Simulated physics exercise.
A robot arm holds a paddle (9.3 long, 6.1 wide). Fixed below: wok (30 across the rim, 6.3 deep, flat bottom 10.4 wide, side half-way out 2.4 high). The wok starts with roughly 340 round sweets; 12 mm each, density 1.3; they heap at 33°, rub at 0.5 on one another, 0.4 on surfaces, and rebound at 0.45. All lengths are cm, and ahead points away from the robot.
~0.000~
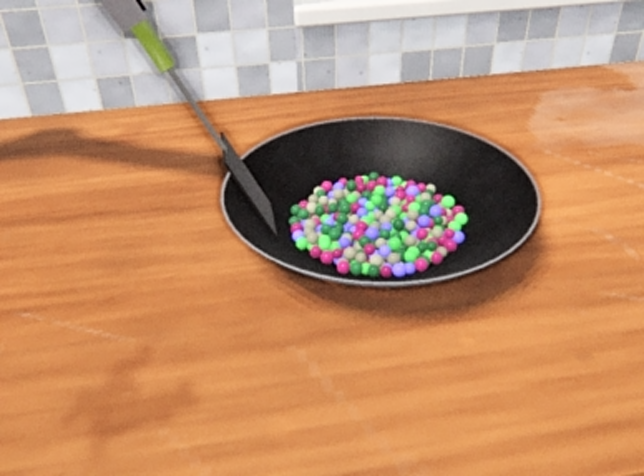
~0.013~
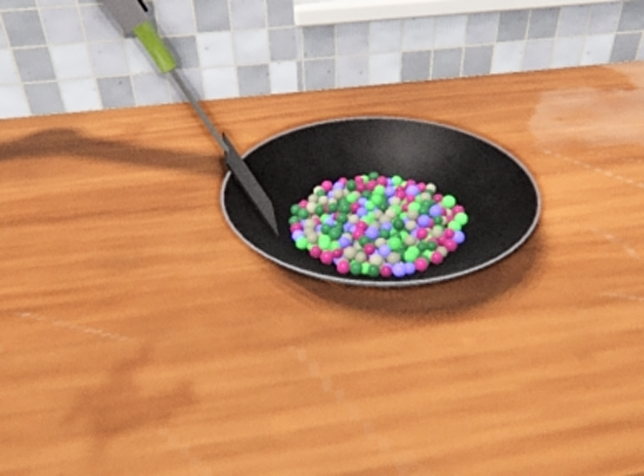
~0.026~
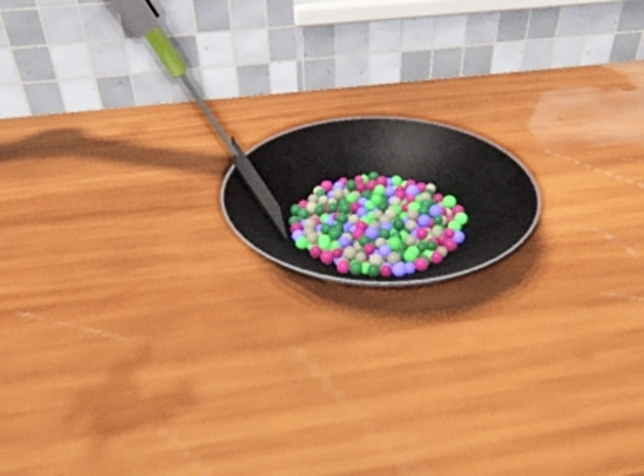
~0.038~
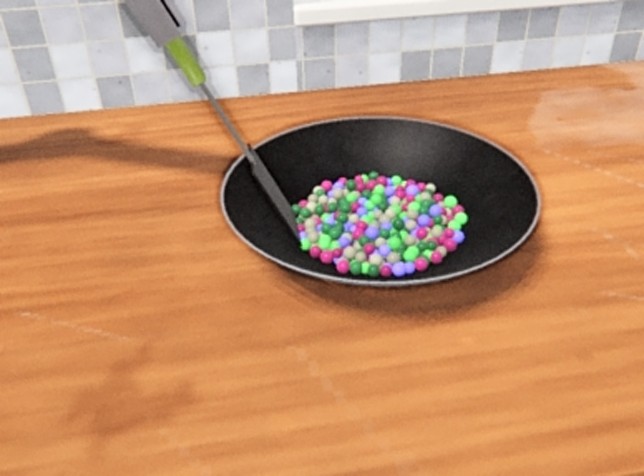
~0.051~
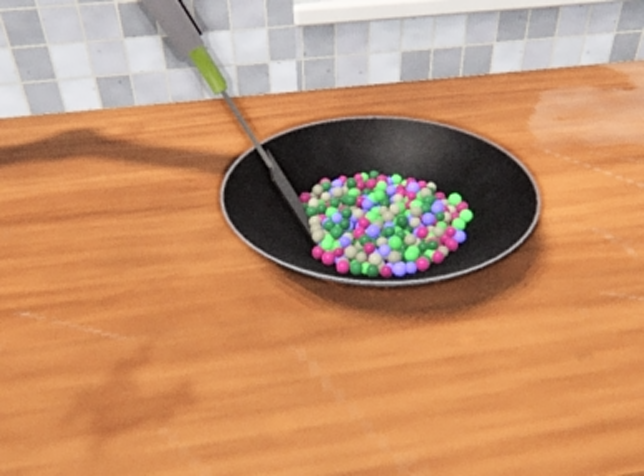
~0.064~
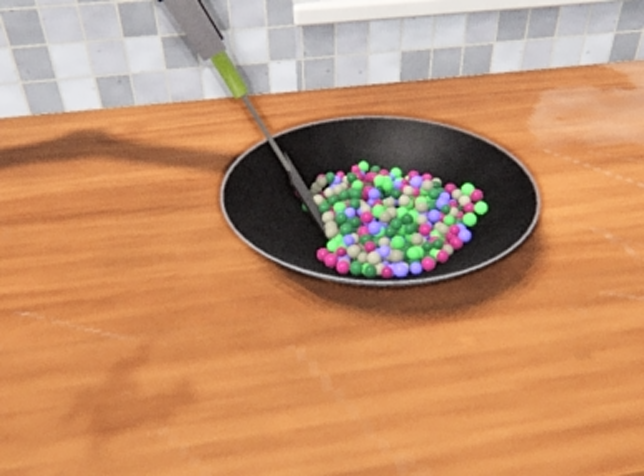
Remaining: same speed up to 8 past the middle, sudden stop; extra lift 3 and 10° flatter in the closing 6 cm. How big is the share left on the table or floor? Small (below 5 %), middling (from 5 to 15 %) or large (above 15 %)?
Share on the table or floor: Large (above 15 %).
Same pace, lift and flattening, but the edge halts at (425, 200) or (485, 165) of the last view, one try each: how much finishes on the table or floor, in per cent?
Some 10 and 45 per cent.
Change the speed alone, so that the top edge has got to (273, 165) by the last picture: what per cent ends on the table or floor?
About 25 per cent.
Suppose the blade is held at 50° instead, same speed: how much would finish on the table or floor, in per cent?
Then about 20 per cent.
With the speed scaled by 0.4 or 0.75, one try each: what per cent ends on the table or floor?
Some 5 and 25 per cent.
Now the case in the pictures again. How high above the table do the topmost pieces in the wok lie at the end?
Some 6.0 cm.
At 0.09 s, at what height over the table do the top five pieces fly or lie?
Roughly 7 cm.
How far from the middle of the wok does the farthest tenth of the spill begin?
About 55 cm.
After 0.09 s, sloping 65°, highest piece 8 above the table; 338 in the wok.
After 0.13 s, sloping 63°, highest piece 11 above the table; 337 in the wok, 1 on the blade or in flight.
After 0.34 s, sloping 55°, highest piece 12 above the table; 266 in the wok, 34 on the table or floor, 38 on the blade or in flight.
After 1.39 s, sloping 55°, highest piece 6 above the table; 264 in the wok, 74 on the table or floor.
At rest, 264 in the wok, 74 on the table or floor. That is 22 % on the table or floor.
